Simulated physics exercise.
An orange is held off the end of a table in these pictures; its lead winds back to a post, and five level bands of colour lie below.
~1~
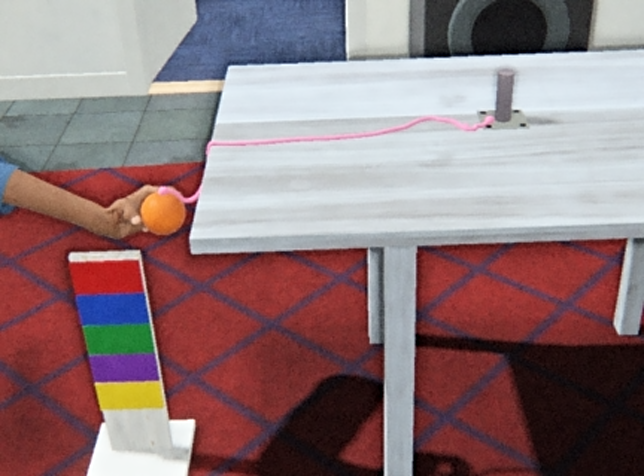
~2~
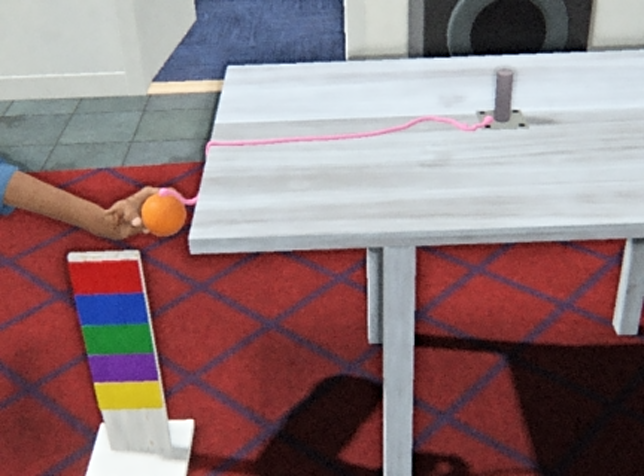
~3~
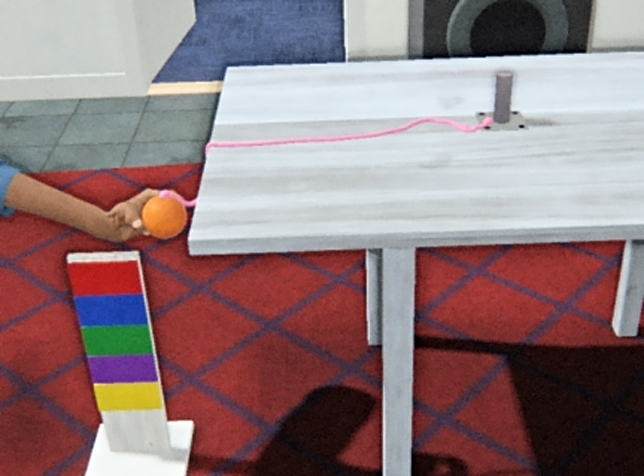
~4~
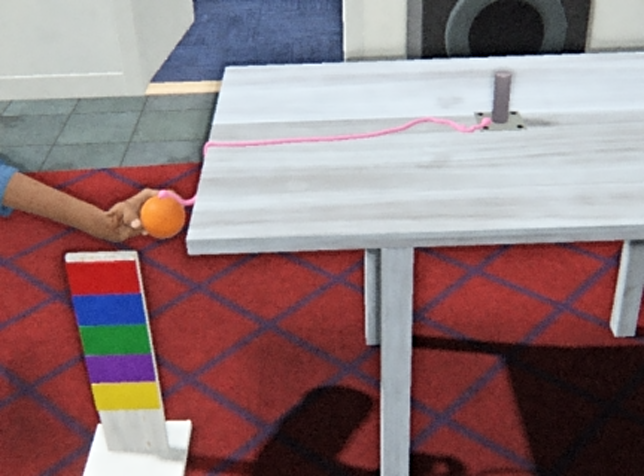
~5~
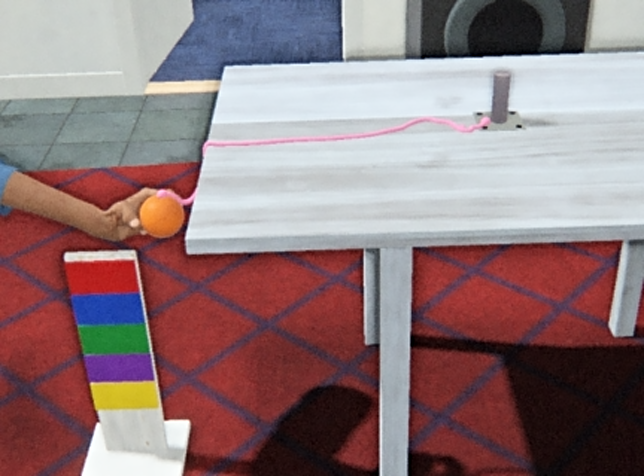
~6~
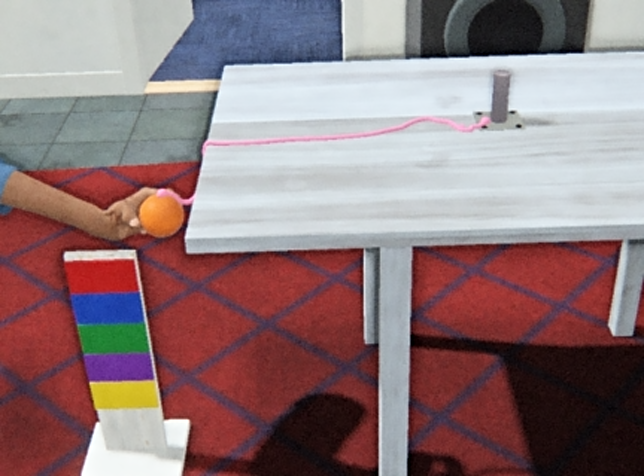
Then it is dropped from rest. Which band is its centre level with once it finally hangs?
Blue.
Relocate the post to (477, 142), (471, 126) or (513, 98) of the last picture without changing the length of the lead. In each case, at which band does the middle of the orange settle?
Try one - green; try two - green; try three - red.
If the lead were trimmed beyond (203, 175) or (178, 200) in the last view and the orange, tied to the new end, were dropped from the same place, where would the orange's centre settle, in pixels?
First (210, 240), then (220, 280).
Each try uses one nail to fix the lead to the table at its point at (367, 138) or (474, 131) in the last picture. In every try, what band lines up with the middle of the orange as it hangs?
Note: Try 1 red; try 2 blue.
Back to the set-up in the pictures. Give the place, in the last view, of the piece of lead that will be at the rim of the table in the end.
The piece you want is at about (255, 143).
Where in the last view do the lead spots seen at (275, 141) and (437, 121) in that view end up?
First: (226, 146). Second: (401, 129).
Early on, orange near (238, 288); level with blue.
Midway, orange near (204, 296); level with blue.
Finally, orange near (217, 297); level with blue. Its middle rests at the blue band.
